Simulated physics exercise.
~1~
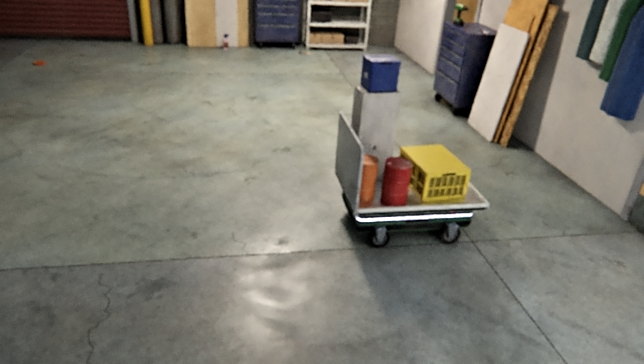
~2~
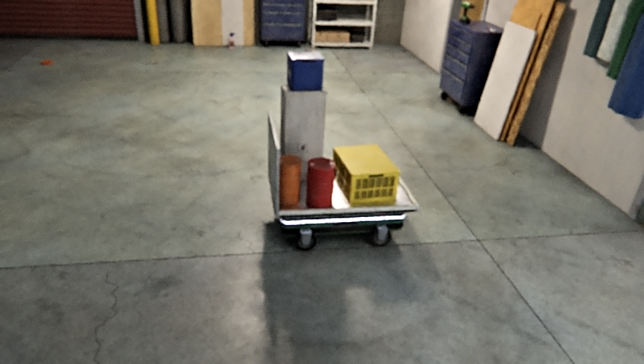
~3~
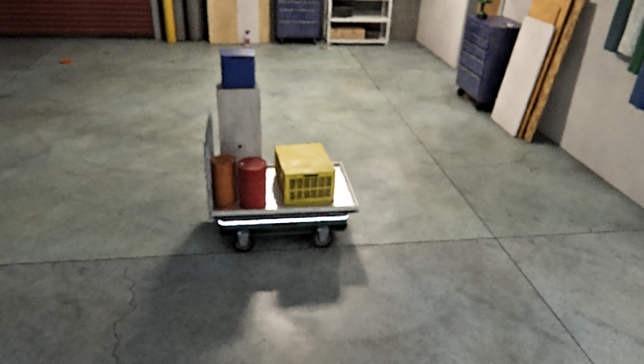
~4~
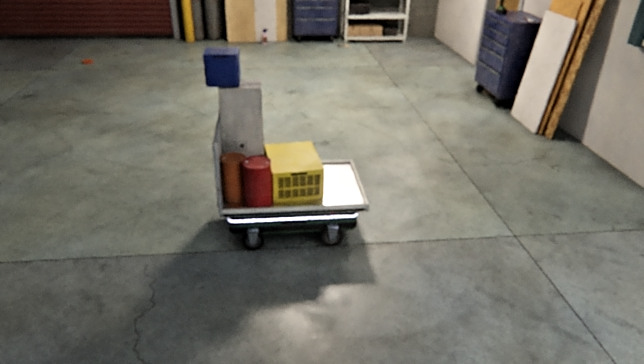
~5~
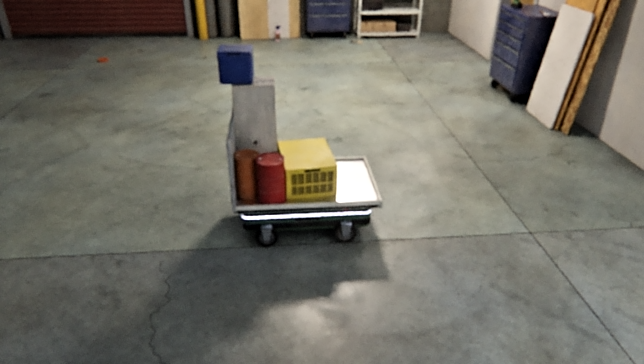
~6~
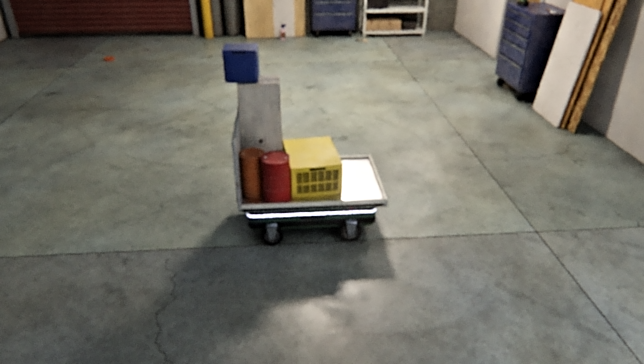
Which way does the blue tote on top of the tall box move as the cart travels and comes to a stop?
The blue tote moves to the left, and it ends up sticking out past the left side of the tall box beneath it.
